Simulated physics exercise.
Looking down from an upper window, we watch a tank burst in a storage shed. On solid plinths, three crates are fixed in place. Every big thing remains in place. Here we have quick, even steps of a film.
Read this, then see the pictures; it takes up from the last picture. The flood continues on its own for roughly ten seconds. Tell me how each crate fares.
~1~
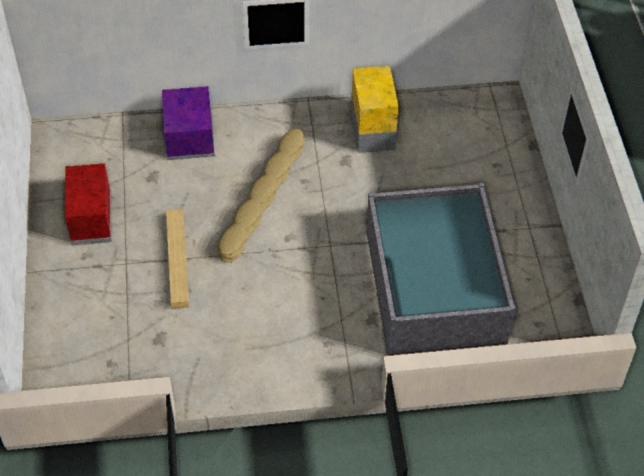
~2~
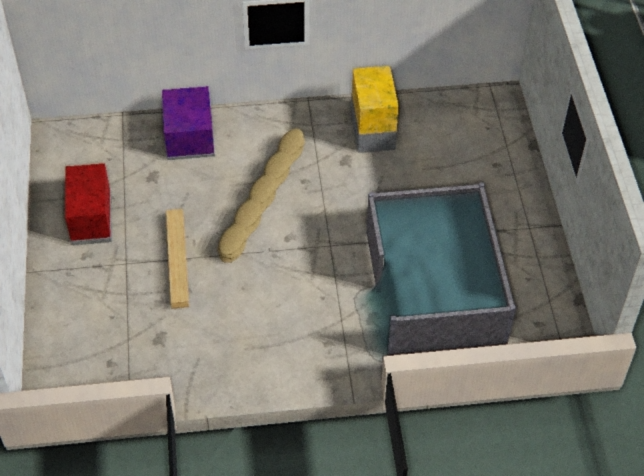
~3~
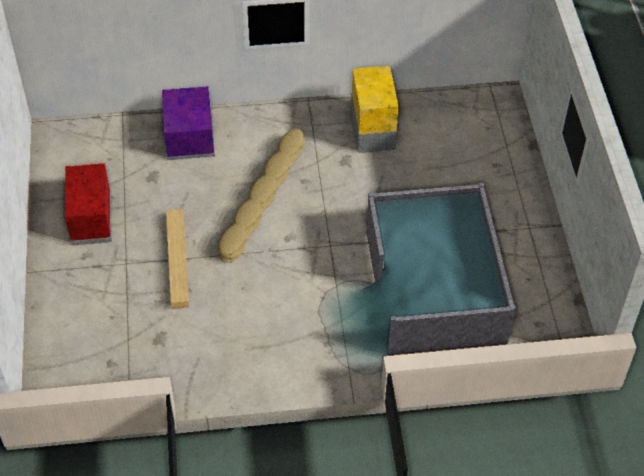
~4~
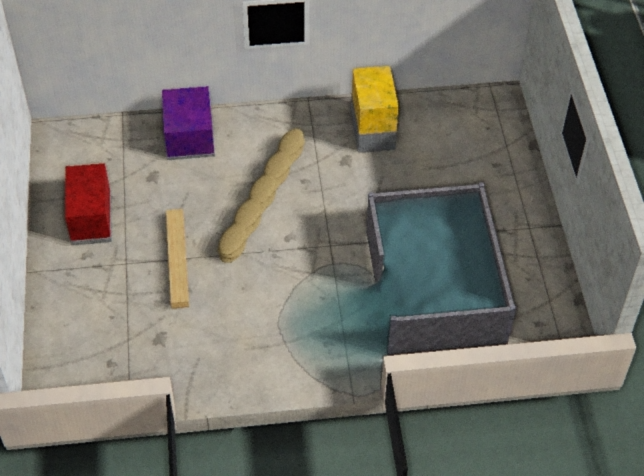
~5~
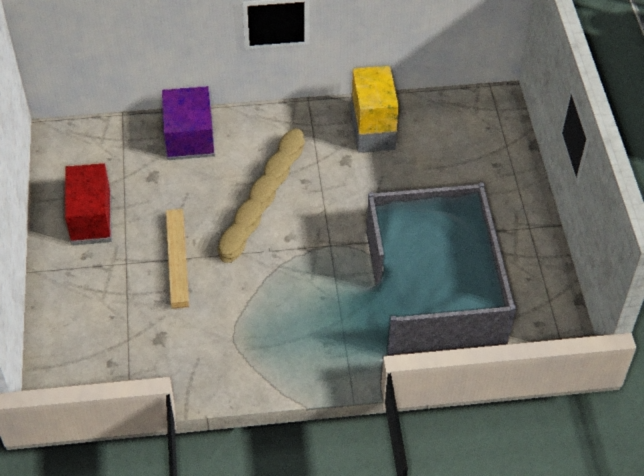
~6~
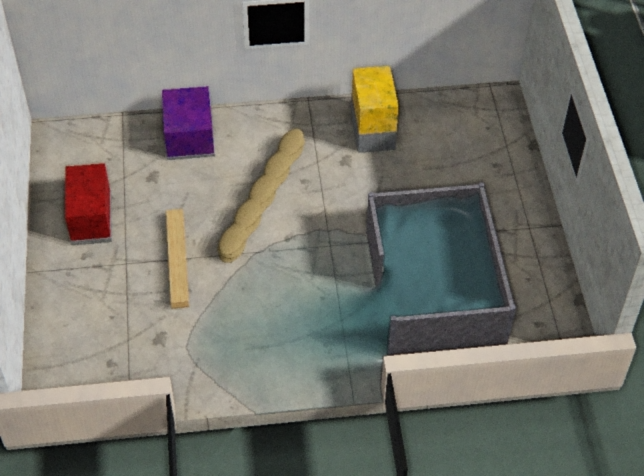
As I see it, I expect the purple crate to get touched. I expect the red crate to get touched. I expect the yellow crate to never get touched.
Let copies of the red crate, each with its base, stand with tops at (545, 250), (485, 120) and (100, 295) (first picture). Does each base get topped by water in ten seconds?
So, in the order given: Untouched, untouched, flooded.
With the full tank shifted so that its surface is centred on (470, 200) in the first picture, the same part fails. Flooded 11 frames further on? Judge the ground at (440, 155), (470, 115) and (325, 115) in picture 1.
Results in order - left untouched, left untouched, left untouched.
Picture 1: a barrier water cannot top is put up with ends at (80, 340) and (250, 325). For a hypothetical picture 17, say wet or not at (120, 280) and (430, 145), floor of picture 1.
In order, I'd call them inundated and bare.
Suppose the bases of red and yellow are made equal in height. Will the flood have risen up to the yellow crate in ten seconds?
As it turns out, the yellow crate stays unflooded.
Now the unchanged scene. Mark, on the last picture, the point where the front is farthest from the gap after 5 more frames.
The farthest wet spot is near (22, 409).
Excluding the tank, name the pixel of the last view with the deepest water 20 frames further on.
It should be close to (90, 402).
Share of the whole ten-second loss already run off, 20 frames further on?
Estimate: Some 60 %.
A moment on, water covers 30 % of the floor; the purple crate not reached, the red crate not reached, the yellow crate not reached.
Next, water covers 40 % of the floor; the purple crate water round its plinth, the red crate water round its plinth, the yellow crate not reached.
Then, water covers 50 % of the floor; the purple crate water round its plinth, the red crate water round its plinth, the yellow crate water round its plinth.
Later, water covers 60 % of the floor; the purple crate water round its plinth, the red crate water round its plinth, the yellow crate water round its plinth.
In the end, water covers 75 % of the floor; the purple crate was topped, the red crate was topped, the yellow crate stayed above the water.
